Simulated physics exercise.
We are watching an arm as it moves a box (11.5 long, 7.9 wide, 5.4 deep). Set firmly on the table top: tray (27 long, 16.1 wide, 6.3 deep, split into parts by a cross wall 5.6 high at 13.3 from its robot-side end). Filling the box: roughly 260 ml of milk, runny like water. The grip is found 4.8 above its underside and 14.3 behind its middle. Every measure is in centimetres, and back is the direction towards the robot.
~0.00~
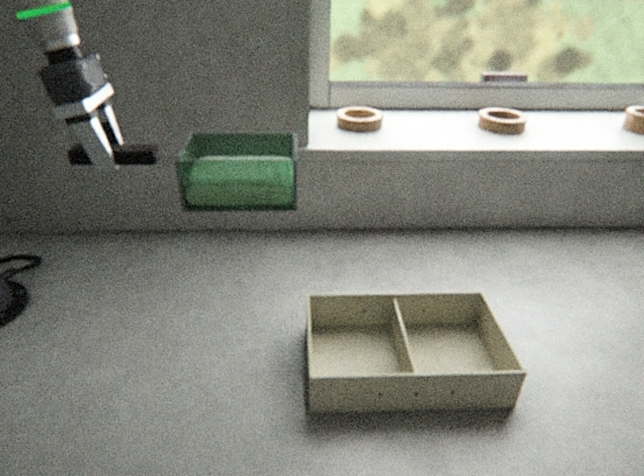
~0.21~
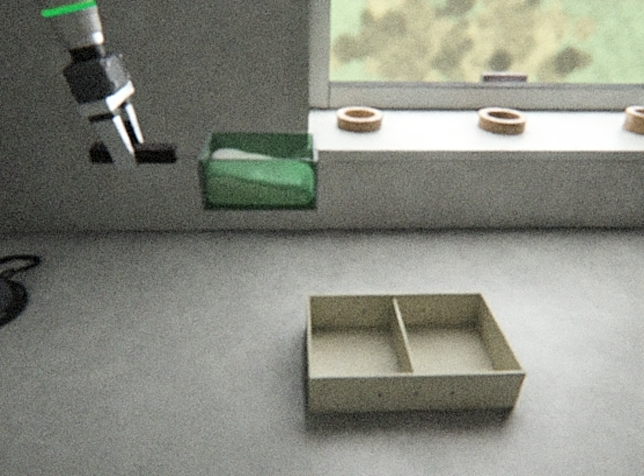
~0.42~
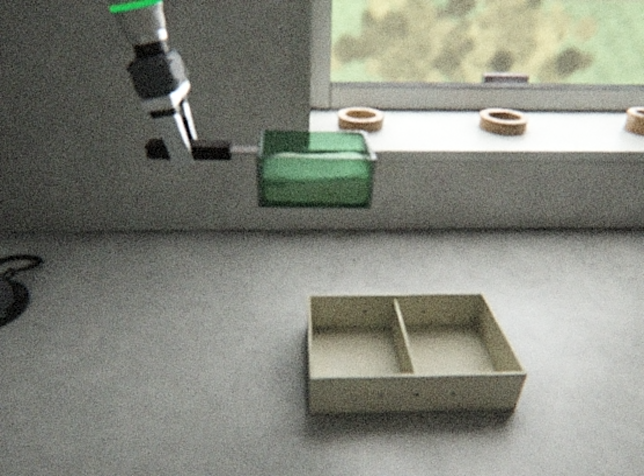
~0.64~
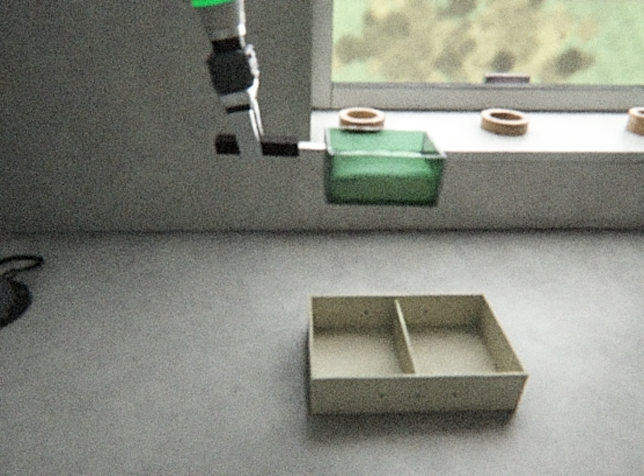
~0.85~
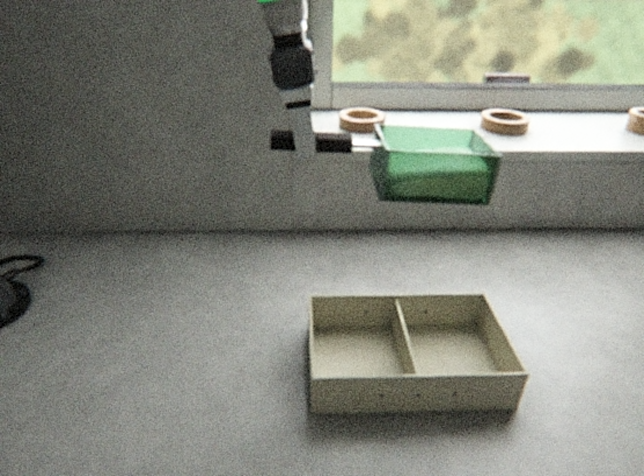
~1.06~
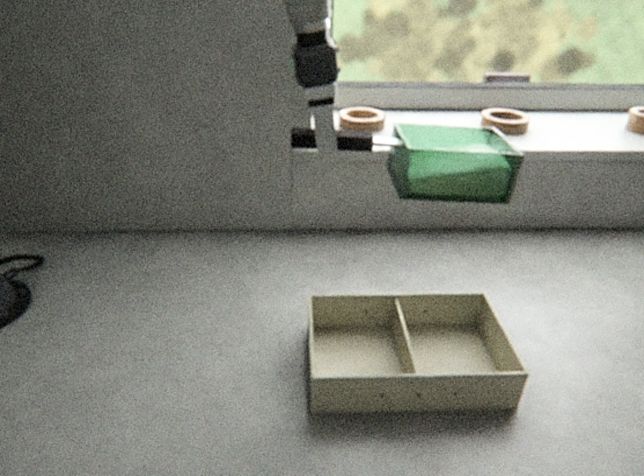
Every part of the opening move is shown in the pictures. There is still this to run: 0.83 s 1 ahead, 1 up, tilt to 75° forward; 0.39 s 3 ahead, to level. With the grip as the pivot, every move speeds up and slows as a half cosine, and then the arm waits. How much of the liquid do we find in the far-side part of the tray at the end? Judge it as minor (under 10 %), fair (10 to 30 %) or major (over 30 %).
Major.
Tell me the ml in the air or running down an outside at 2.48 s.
Roughly 25 ml.
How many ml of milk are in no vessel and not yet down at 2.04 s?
I'd say around 10 ml.
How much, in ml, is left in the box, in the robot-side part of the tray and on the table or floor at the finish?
Approx. 60 / 50 / 35 ml, in that order.
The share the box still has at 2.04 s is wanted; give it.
35 per cent, roughly.
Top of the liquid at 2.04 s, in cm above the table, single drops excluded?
It reaches up to about 27 cm above the table.
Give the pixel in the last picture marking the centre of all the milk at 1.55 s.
It sits close to pixel (423, 247).
After 1.55 s, tilted 49° forward, liquid up to 23 above the table; 210 ml in the box, 50 ml in the air or running down outside.
After 2.04 s, tilted 52° forward, liquid up to 51 above the table; 105 ml in the far-side part, 90 ml in the box, 55 ml in the robot-side part, 10 ml in the air or running down outside.
After 2.48 s, level, liquid up to 37 above the table; 105 ml in the far-side part, 65 ml in the box, 55 ml in the robot-side part, 10 ml on the table or floor, 25 ml in the air or running down outside.
After 3.28 s, level, liquid up to 33 above the table; 105 ml in the far-side part, 65 ml in the box, 55 ml in the robot-side part, 35 ml on the table or floor.
In the end, 105 ml in the far-side part, 65 ml in the box, 55 ml in the robot-side part, 35 ml on the table or floor. That is 40 % in the far-side part of the tray.
